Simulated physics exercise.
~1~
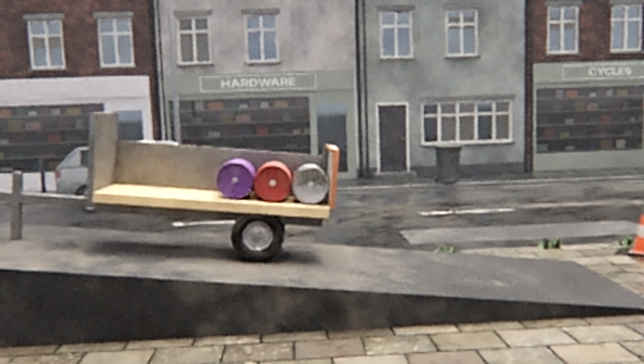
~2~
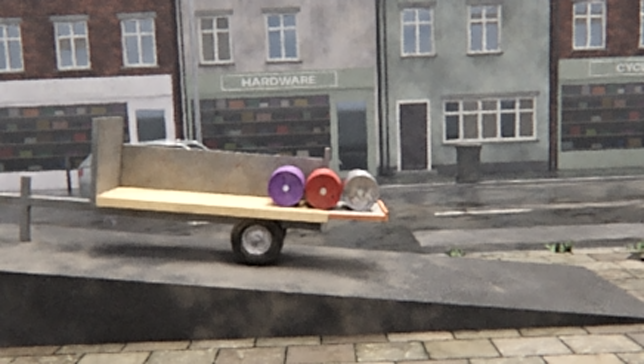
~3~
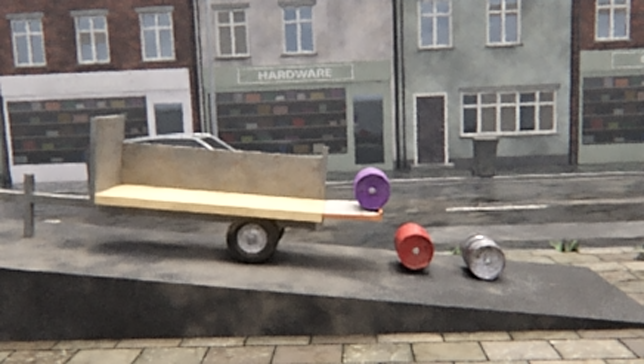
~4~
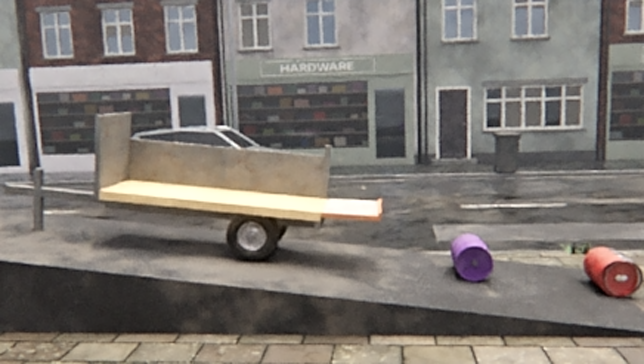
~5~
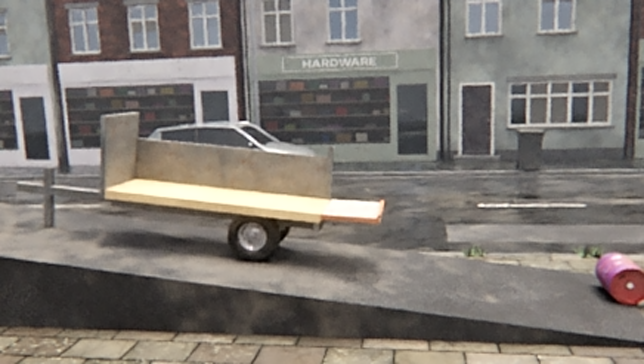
Three kegs roll off the trailer's lowered tailgate and tumble rightward down the sloping ground.
